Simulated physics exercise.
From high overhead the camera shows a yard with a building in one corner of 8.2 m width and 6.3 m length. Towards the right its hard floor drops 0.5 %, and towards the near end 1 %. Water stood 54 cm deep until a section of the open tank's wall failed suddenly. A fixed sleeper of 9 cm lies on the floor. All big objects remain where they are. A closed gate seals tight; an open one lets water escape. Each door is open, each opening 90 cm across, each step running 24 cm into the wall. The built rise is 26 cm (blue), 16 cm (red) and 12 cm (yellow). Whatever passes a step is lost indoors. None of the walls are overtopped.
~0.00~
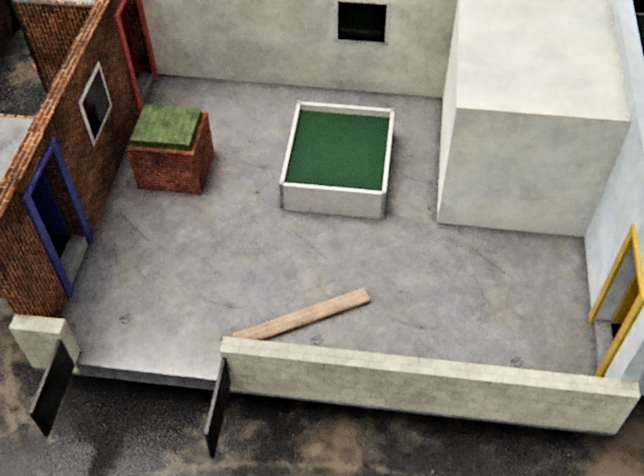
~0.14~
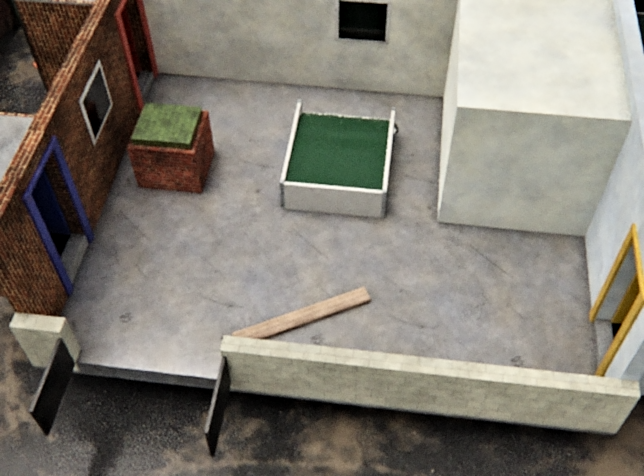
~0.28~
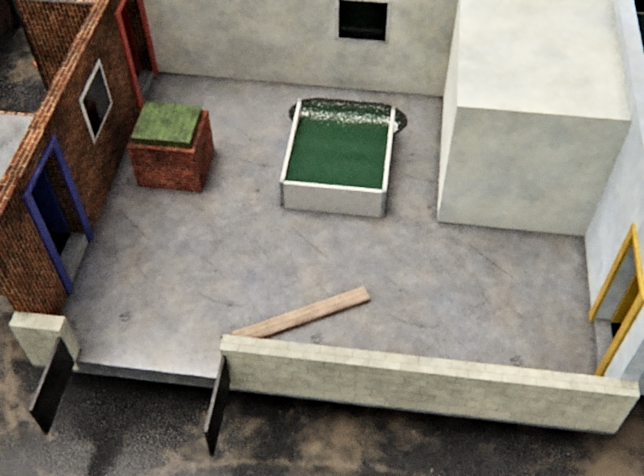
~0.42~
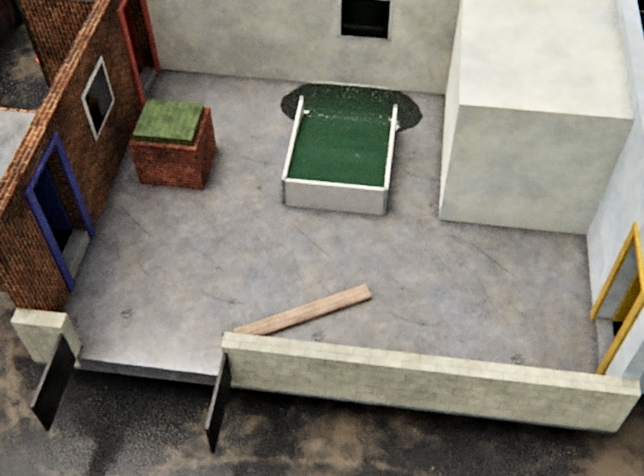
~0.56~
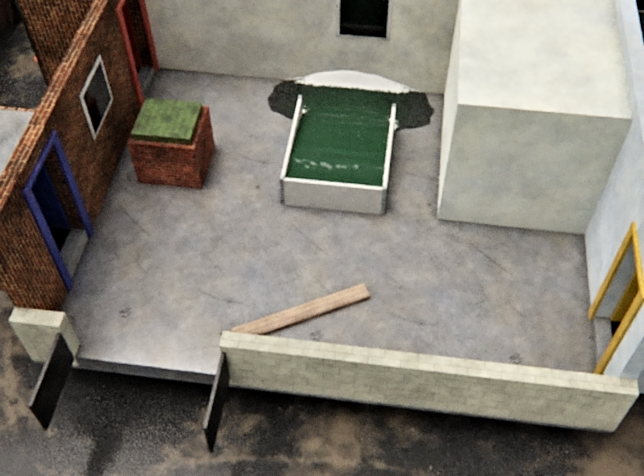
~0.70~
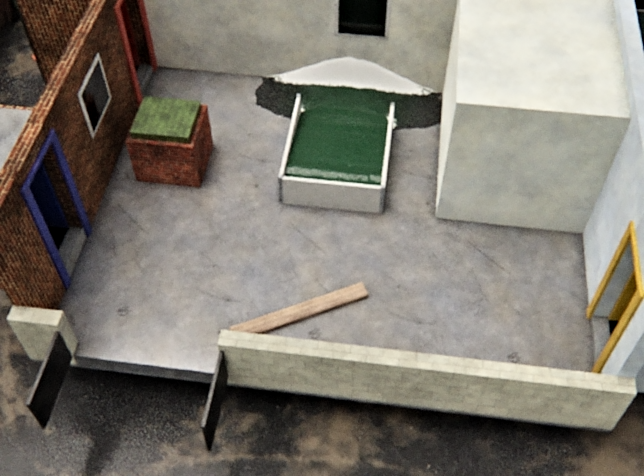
Green water sits still in an open, white-walled tank in the yard, then starts pouring out where the far side opens. It spreads across the grey floor behind the tank in a dark, widening patch, reaching out to both left and right beside the back wall, while everything else stays still.
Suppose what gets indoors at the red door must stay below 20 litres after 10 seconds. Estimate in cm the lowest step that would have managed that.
A height of about 15 cm would have managed it.
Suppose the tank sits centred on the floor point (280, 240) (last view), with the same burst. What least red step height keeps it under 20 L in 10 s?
It should be around 16 cm high.
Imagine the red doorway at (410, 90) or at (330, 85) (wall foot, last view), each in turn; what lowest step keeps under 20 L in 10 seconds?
Around 25 and 30 cm respectively.
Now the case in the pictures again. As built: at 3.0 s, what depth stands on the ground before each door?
Blue door 0 cm, red door 20 cm, yellow door 0 cm.
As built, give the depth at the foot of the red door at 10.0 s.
4.5 cm.
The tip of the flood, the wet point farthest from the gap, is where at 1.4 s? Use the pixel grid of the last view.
Lab note: Front tip approx. (207, 77).
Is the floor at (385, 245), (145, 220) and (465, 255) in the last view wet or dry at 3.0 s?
Awash; untouched; untouched.
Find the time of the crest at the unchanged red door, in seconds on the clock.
Peak: Close to 2.8 s.
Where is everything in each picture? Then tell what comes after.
The first frame shows the open tank at (339, 149) is whole and still, 54 cm deep; the red door at (138, 53) is dry.
In the second frame, water pours out on the far side and has run 0.3 m, to a hidden place; about 7 cm deep outside, 54 cm at the back.
In the third frame, the front is at (311, 101), 0.7 m from the gap on the far side; 1.3 m2 of floor is wet, 54 cm left at the back.
In the fourth frame, the front is at (316, 84), 1.1 m from the gap on the far side; 2.4 m2 of floor is wet, 54 cm left at the back.
In the fifth frame, water pours out on the far side and has run 1.2 m, to (288, 81); about 10 cm deep outside, 54 cm at the back.
In the sixth frame, the front is at (268, 78), 1.4 m from the gap on the far side; 2.9 m2 of floor is wet, 47 cm left at the back; 2.4 m in a straight line remain to the red door at (138, 45).
After 1.4 s water covers 10 % of the floor, deepest (43 cm) near (435, 98); it has not reached the red door.
After 3.0 s water covers 30 % of the floor, deepest (26 cm) near (435, 104); 20 cm at the red door, 7 litres in over its 16 cm step.
After 10.0 s water covers 85 % of the floor, deepest (8 cm) near (434, 117); 5 cm at the red door, 16 litres in over its 16 cm step.
At the red door as built, the water arrived by 2.0 s and peaked near 22 cm at 2.8 s.
With a step of 12.5 cm, 44 litres would have come in within the 10 s; with 16.5 cm, 13 litres. So under 20 litres takes about 15 cm.
